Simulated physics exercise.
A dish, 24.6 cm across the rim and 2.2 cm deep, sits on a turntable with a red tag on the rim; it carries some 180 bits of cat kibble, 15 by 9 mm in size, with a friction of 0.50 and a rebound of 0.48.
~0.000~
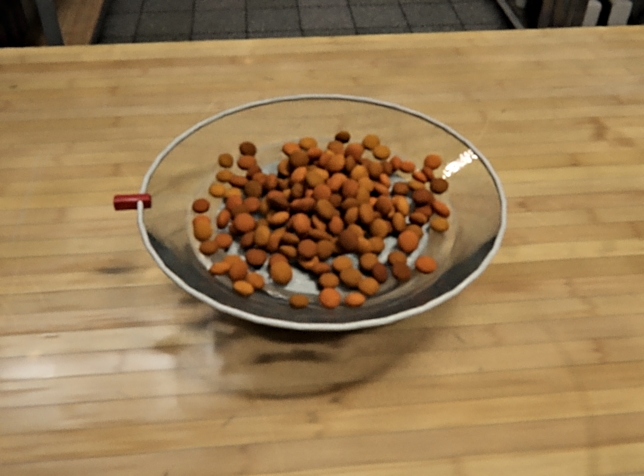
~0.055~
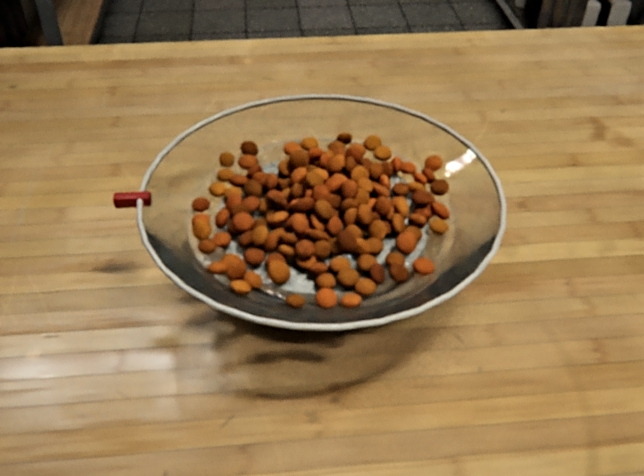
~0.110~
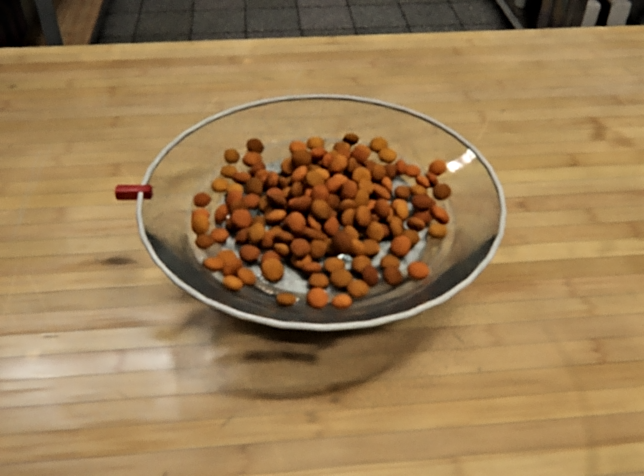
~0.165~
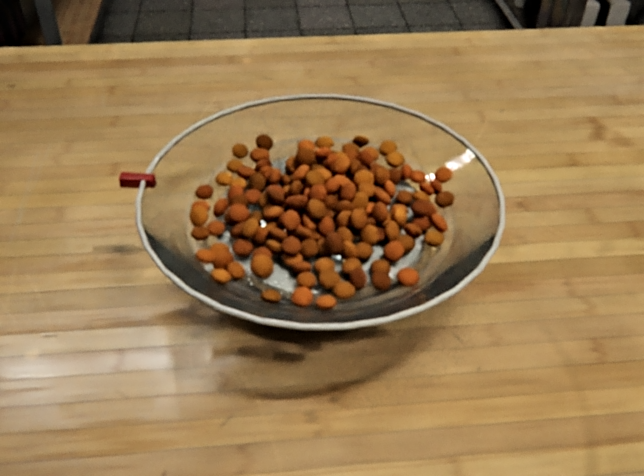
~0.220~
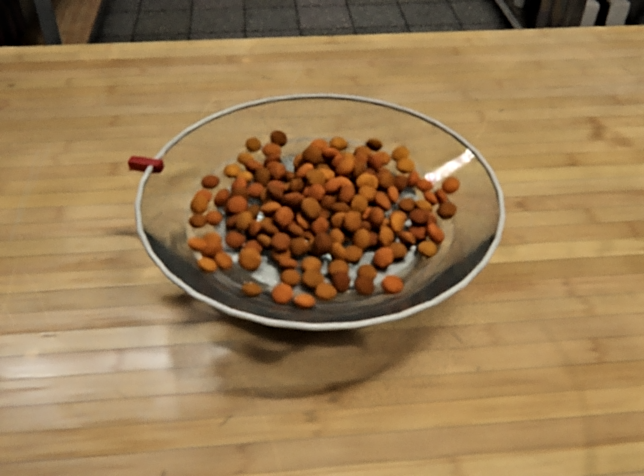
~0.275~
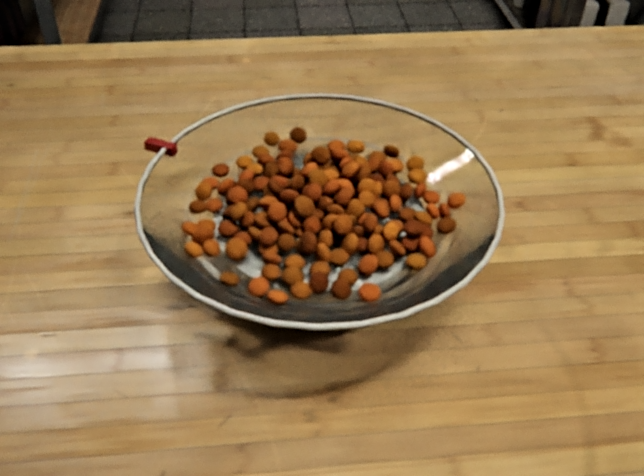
On a wooden counter, a clear glass dish holding a heap of small orange-brown pieces turned clockwise, slowly at first and then faster, carrying the red tag on its rim from the left toward the back.
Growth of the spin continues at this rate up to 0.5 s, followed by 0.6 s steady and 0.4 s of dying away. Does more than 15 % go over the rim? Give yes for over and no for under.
No, under.
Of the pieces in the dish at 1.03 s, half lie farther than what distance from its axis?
Roughly 5.0 cm.
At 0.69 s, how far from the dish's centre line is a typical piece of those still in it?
About 5.0 cm.
After 0.69 s, dish 100 %; middle of the pieces not yet landed near (317, 202).
After 1.03 s, dish 100 %; middle of the pieces not yet landed near (322, 202).
After 1.35 s, dish 100 %; middle of the pieces not yet landed near (320, 205).
After 1.65 s, dish 100 %; middle of the pieces not yet landed near (320, 205).
In the end, at 1.9 s, dish 100 %.
